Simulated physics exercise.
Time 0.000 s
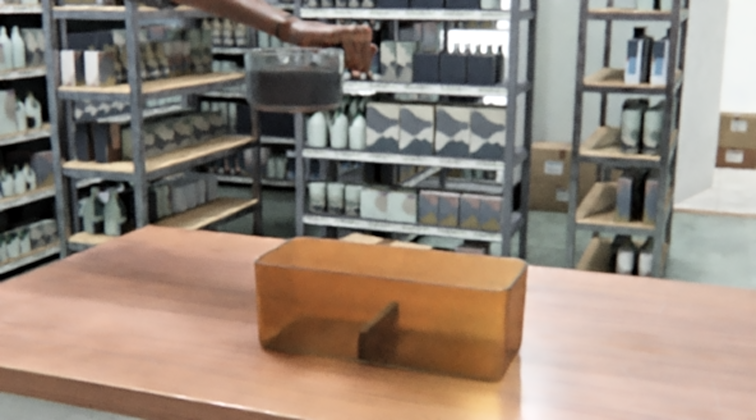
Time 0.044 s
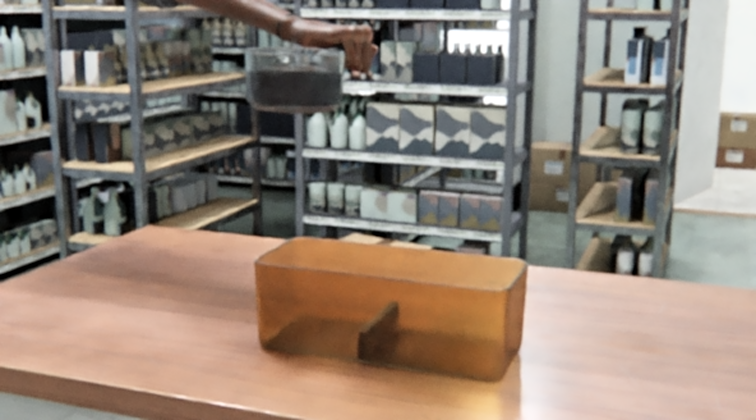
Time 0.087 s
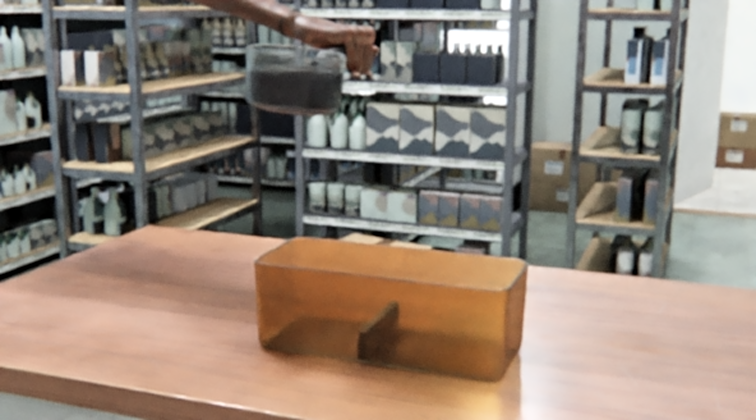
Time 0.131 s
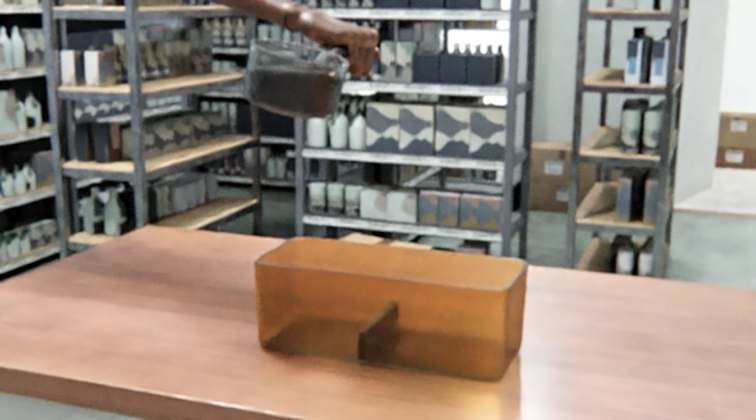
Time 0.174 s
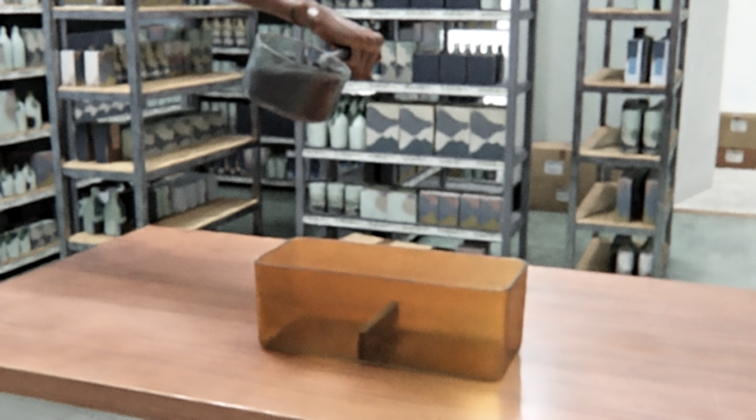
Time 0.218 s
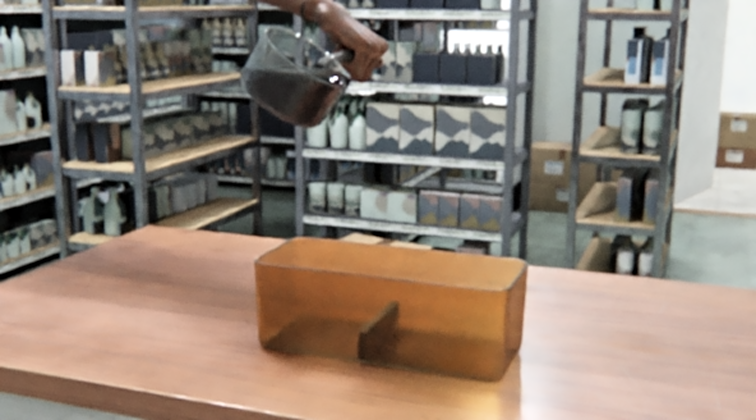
At first, a hand holds a small clear pot of dark liquid level above the left side of an empty amber basin with a low divider, resting on a wooden counter before stocked shelves. The hand then gradually tilts the pot down to the right, ending at a clear slant, while the basin stays still.
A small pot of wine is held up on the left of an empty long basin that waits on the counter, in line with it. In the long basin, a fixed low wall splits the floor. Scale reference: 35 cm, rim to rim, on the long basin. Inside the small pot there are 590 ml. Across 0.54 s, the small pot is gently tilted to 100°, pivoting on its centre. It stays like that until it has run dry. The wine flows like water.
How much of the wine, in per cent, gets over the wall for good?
77 %.
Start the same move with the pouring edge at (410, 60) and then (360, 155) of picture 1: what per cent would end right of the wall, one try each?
I'd say 85 percent on the first go, 80 percent on the next.
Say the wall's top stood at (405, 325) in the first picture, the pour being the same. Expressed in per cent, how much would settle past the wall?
In that case some 20 per cent.
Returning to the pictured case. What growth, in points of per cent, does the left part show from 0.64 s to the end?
Around 10 in a hundred.
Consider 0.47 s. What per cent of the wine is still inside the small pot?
Remaining: Near 32 % of the total.
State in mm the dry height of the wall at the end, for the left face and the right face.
Left roughly 34 mm; right roughly 22 mm.
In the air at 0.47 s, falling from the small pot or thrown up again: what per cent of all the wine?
Around 62 in a hundred.
After 0.47 s the tilt is 95° and 33 per cent is still to pour, 1 is left of the wall and 4 right of it.
After 0.64 s the tilt is 100° and 9 per cent is still to pour, 10 is left of the wall and 63 right of it.
After 0.83 s the tilt is 100° and 2 per cent is still to pour, 15 is left of the wall and 74 right of it.
After 1.04 s the tilt is 100° and 0 per cent is still to pour, 19 is left of the wall and 77 right of it.
In the end 20 per cent lies left of the wall, 77 right of it and 3 outside.
